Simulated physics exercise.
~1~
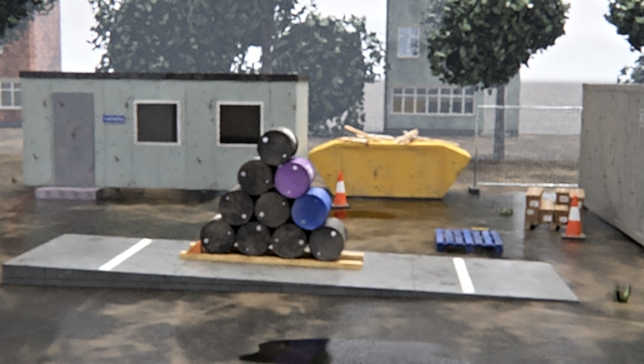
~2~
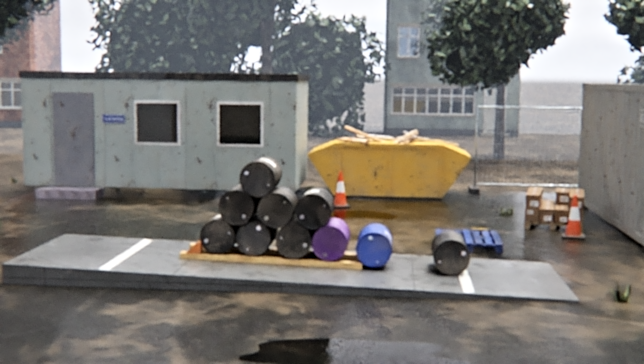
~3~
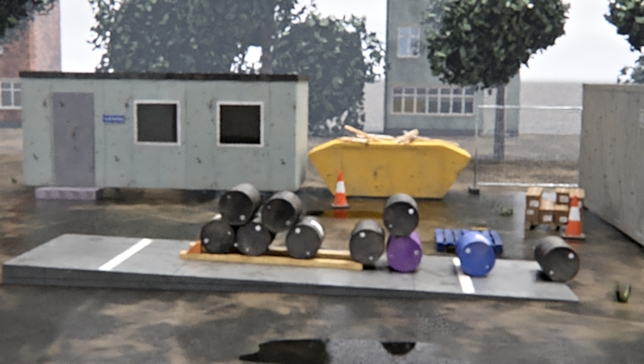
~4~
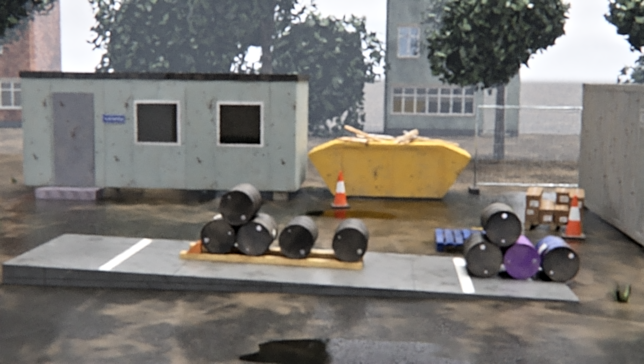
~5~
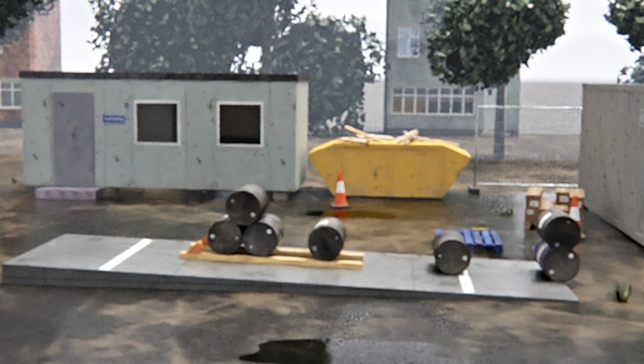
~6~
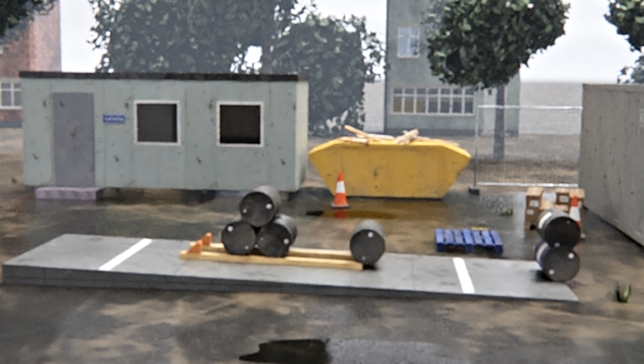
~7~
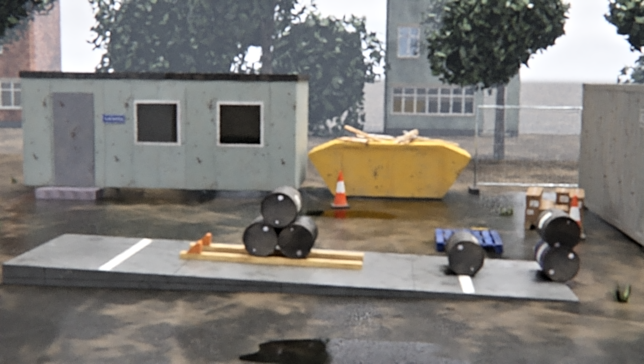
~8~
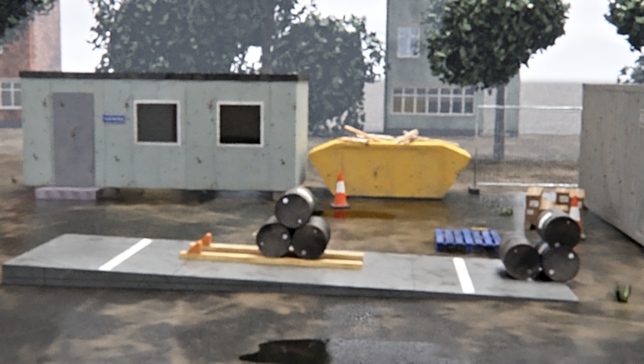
A pale green cabin with a dark door and two windows stands at the left of a wet yard, seen from the front and slightly above, with a yellow skip, cones and a blue pallet to the right. On a grey slab marked by two white lines, black drums, one purple and one blue, sit piled on timber bearers. The pile slumps and drums roll right, a black one leading, then blue and purple. Both coloured drums pass the right line and drop out of view. More black drums follow, leaving three stacked on the bearers and three clustered at the slab's right end.
